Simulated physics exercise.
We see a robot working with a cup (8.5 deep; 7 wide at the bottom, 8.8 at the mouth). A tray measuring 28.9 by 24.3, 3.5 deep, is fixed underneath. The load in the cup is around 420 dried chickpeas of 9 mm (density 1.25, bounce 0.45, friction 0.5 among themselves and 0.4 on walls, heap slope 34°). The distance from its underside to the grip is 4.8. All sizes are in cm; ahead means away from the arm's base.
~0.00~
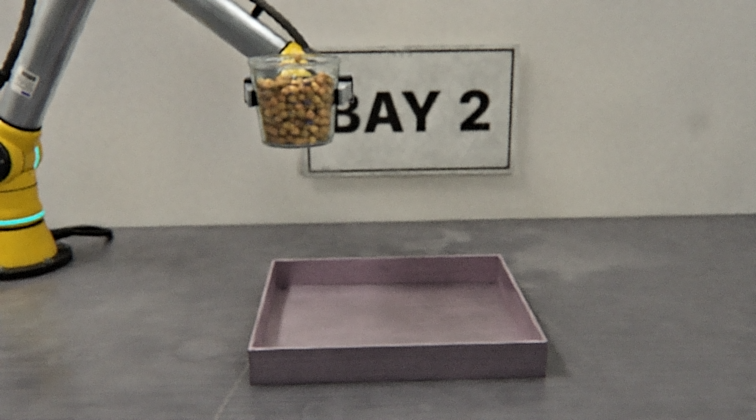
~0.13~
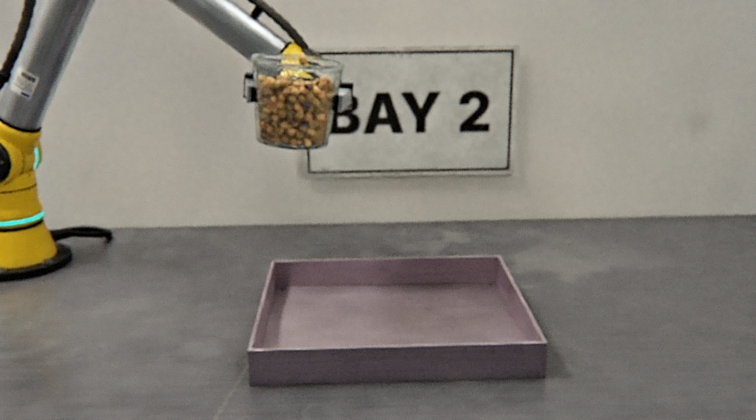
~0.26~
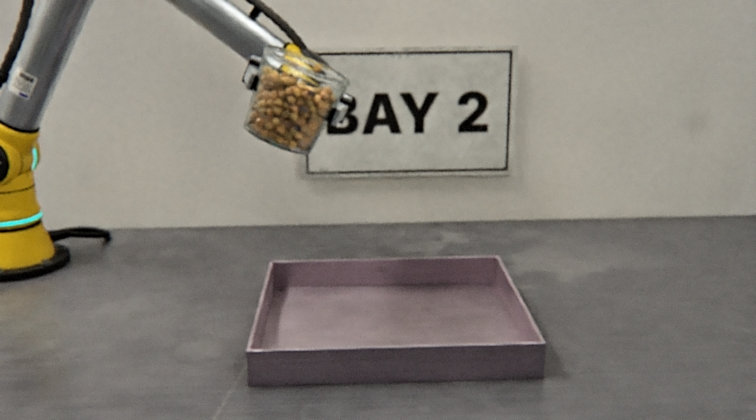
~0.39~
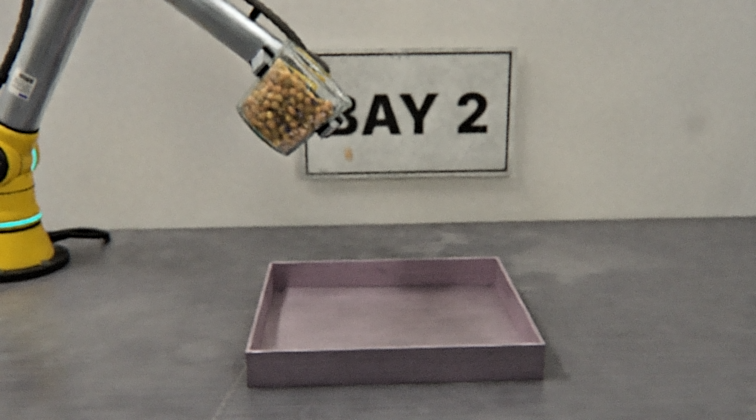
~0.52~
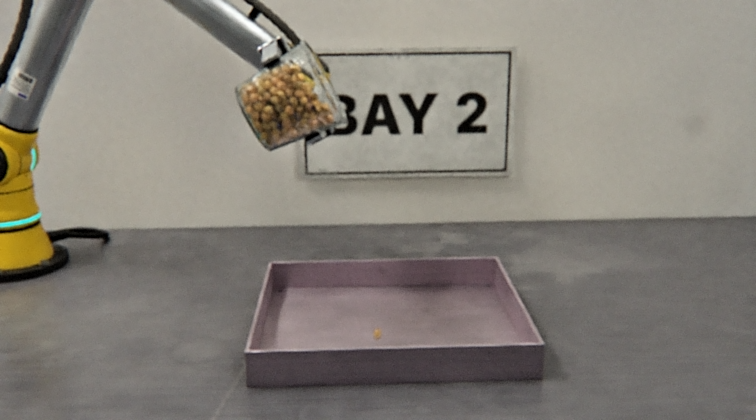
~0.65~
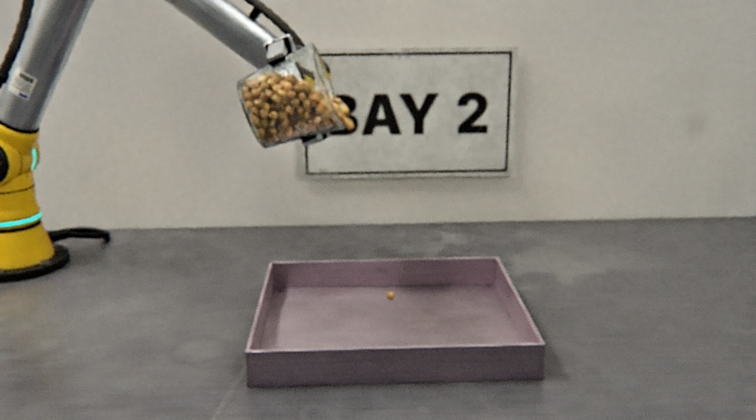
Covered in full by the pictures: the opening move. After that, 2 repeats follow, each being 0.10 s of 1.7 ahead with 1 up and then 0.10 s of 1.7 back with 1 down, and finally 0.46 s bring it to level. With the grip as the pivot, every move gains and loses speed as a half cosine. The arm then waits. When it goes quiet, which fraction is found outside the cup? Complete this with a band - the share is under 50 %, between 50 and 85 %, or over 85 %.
The share is under 50 %.
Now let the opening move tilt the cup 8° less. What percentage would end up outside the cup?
It would then be near 20 per cent.
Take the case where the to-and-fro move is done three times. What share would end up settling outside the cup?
Expected share: About 50 %.
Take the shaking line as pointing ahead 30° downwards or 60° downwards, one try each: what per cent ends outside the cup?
Roughly 15 per cent, then 10 per cent.
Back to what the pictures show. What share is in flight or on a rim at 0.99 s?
It amounts to roughly 7 in a hundred.
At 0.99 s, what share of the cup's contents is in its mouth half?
Mouth half: Close to 60 per cent.
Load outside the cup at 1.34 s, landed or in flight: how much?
About 35 per cent by then.
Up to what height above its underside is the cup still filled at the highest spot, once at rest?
Top of the fill: Near 7.0 cm.
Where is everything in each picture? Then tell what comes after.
Cup middle at (296, 102), level; upper third of the load around (294, 88), from x 260 to 330, top at y 60; 420 in the cup, in the first frame.
Cup middle at (295, 103), tilted 7° forward; upper third of the load around (294, 89), from x 260 to 330, top at y 60, in the second frame.
Cup middle at (292, 103), tilted 24° forward; upper third of the load around (288, 90), from x 255 to 330, top at y 70, in the third frame.
Cup middle at (290, 103), tilted 46° forward; upper third of the load around (285, 88), from x 245 to 350, top at y 60; 419 in the cup, 1 in flight or on a rim, in the fourth frame.
Cup middle at (289, 101), tilted 63° forward; upper third of the load around (285, 86), from x 245 to 380, top at y 65; 419 in the cup, 1 in the tray, in the fifth frame.
Cup middle at (289, 101), tilted 70° forward; upper third of the load around (281, 90), from x 245 to 390, top at y 75; 418 in the cup, 1 in the tray, 1 in flight or on a rim, in the sixth frame.
After 0.99 s, tilted 70° forward, highest piece 29 above the table; 340 in the cup, 51 in the tray, 29 in flight or on a rim.
After 1.34 s, tilted 22° forward, highest piece 30 above the table; 278 in the cup, 140 in the tray, 2 in flight or on a rim.
After 1.71 s, level, highest piece 29 above the table; 278 in the cup, 142 in the tray.
After 2.76 s, level, highest piece 29 above the table; 278 in the cup, 142 in the tray.
At rest, 278 in the cup, 142 in the tray. That is 34 % outside the cup.
